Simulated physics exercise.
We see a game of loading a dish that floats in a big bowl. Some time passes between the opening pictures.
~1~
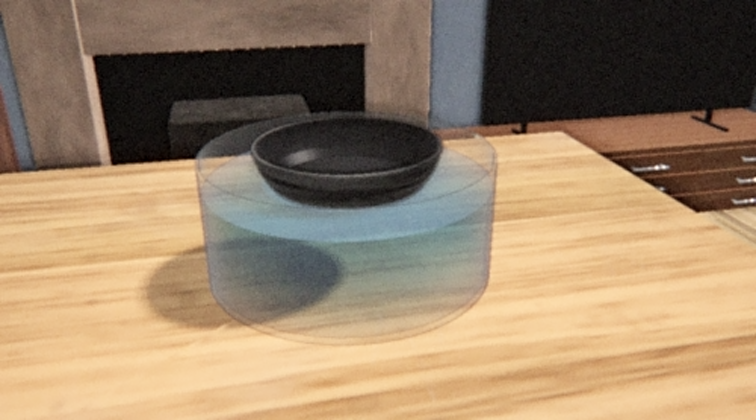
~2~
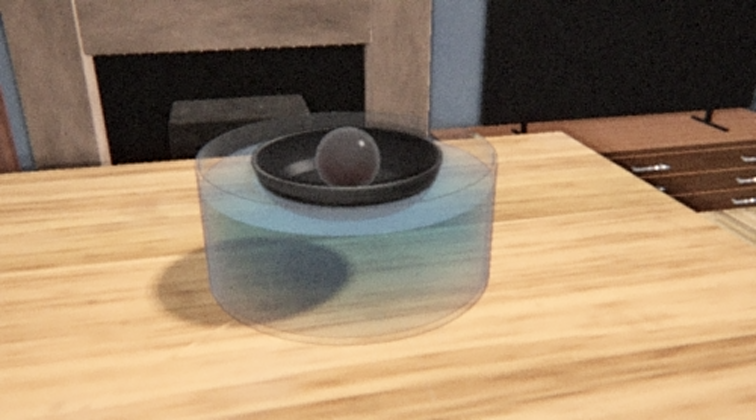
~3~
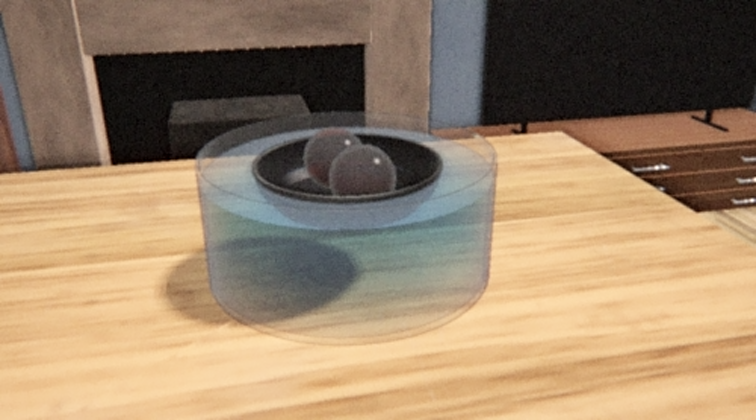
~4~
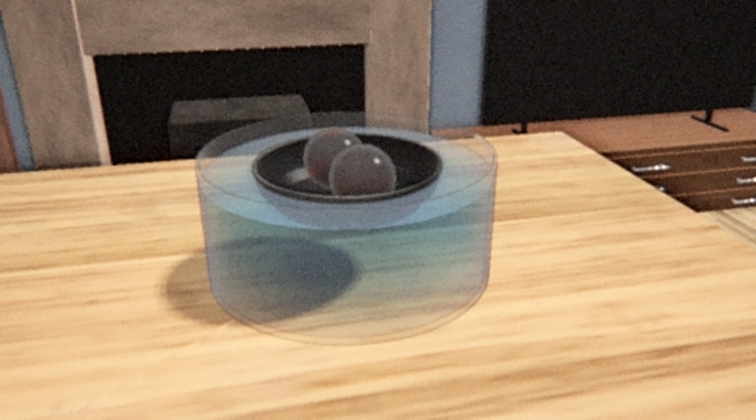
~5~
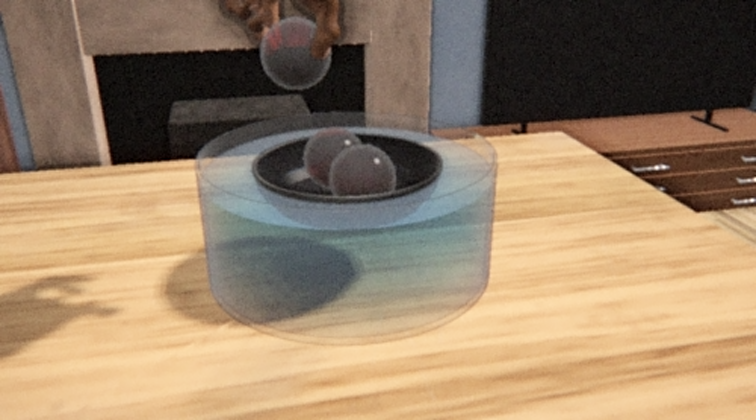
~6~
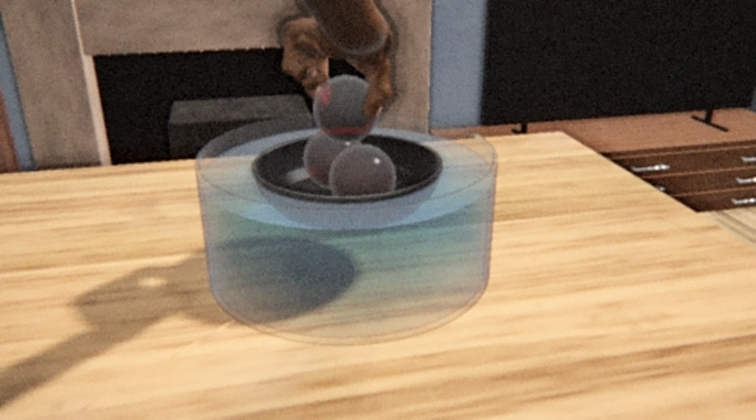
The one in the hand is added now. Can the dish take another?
With one more the dish floods and sinks.
Shortly, the glass marble is in and the dish dips.
Then, water pours in over its edge.
At the finish, the dish lies on the bottom with its load.
